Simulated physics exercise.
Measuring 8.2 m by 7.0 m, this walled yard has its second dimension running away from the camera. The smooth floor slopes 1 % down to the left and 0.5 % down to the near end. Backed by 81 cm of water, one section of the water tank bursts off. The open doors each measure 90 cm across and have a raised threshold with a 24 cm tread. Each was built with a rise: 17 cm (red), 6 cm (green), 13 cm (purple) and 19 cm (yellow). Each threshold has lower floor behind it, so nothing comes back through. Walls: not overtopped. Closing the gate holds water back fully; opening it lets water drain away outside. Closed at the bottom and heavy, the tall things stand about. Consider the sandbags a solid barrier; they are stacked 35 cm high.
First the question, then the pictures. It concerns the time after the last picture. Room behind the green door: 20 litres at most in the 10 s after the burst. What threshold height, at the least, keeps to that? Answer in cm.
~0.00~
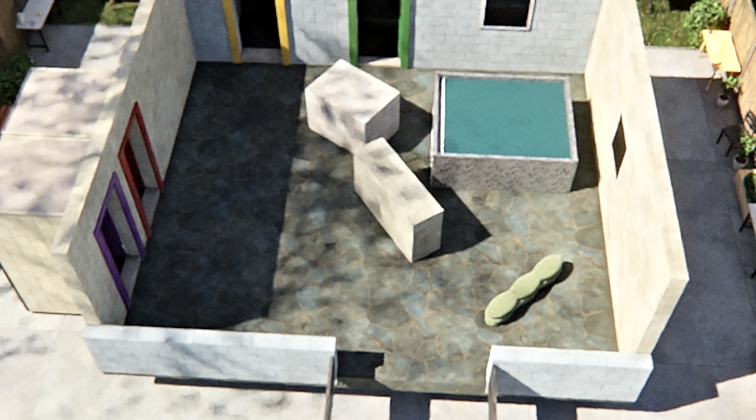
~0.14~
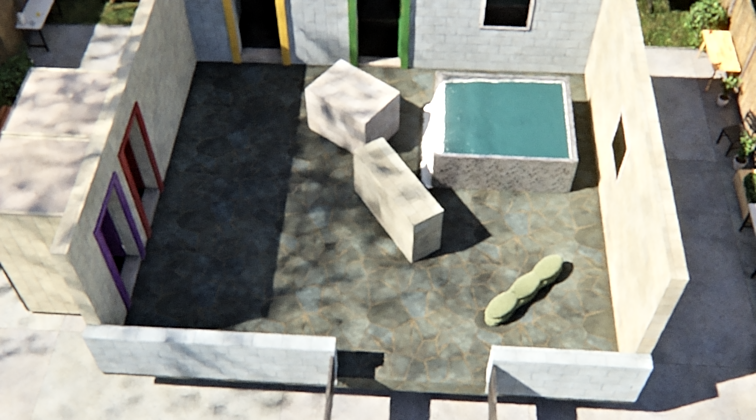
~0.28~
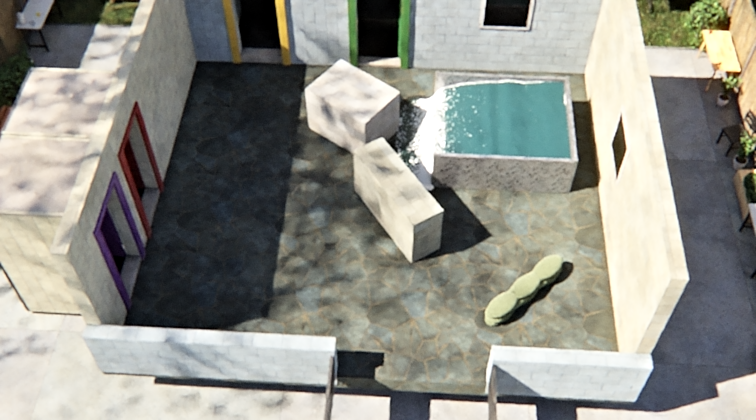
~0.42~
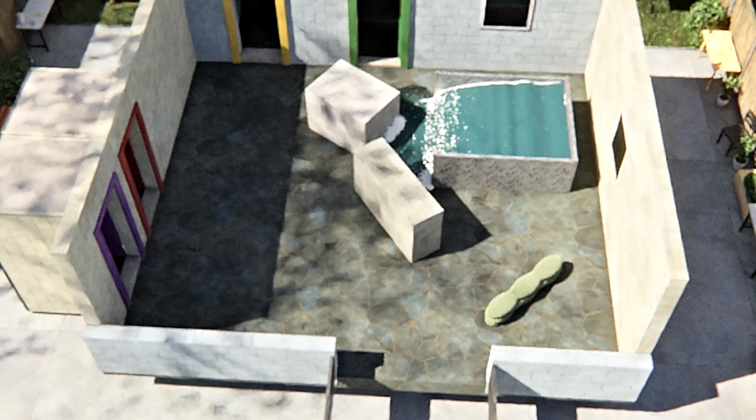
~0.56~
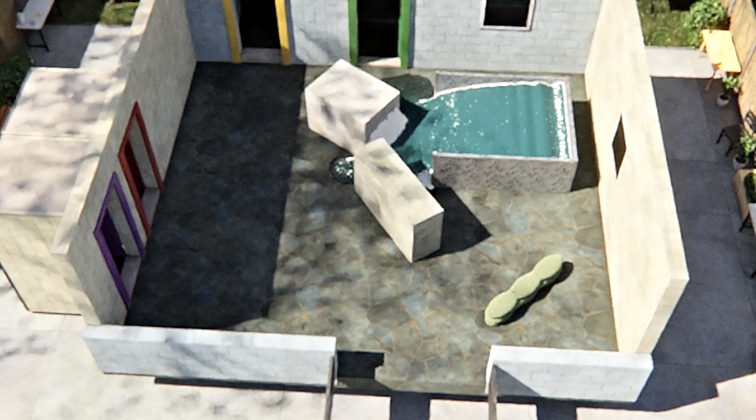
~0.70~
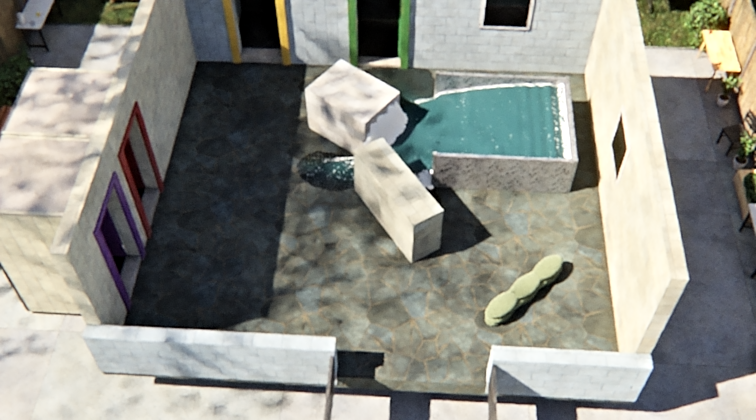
I would say about 32 cm.
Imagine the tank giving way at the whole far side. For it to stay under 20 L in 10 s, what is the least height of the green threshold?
The answer is some 13.5 cm.
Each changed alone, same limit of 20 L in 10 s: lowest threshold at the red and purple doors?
About 15 cm at red and 11.0 cm at purple.
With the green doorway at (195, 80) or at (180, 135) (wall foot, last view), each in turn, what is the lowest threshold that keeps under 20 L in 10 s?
In turn: About 25 cm, about 19 cm.
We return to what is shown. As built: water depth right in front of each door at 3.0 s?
In cm: Red 19, green 25, purple 13, yellow 8.
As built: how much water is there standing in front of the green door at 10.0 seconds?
7.5 cm.
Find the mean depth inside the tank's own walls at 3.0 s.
Mean depth: Approx. 22 cm.
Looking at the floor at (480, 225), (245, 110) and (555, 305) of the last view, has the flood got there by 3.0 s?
Listed order - soaked through, soaked through, unwetted.
After 1.4 s water covers 25 % of the floor, deepest (59 cm) near (394, 163); 15 cm at the green door, 8 litres in over its 6 cm threshold.
After 3.0 s water covers 65 % of the floor, deepest (31 cm) near (392, 185); 25 cm at the green door, 284 litres in over its 6 cm threshold.
After 10.0 s water covers 95 % of the floor, deepest (15 cm) near (130, 305); 7 cm at the green door, 487 litres in over its 6 cm threshold.
At the green door as built, the water arrived by 0.8 s and peaked near 25 cm at 3.0 s.
With a threshold of 25.5 cm, 67 litres would have come in within the 10 s; with 40.5 cm, 0 litres. So under 20 litres takes about 32 cm.
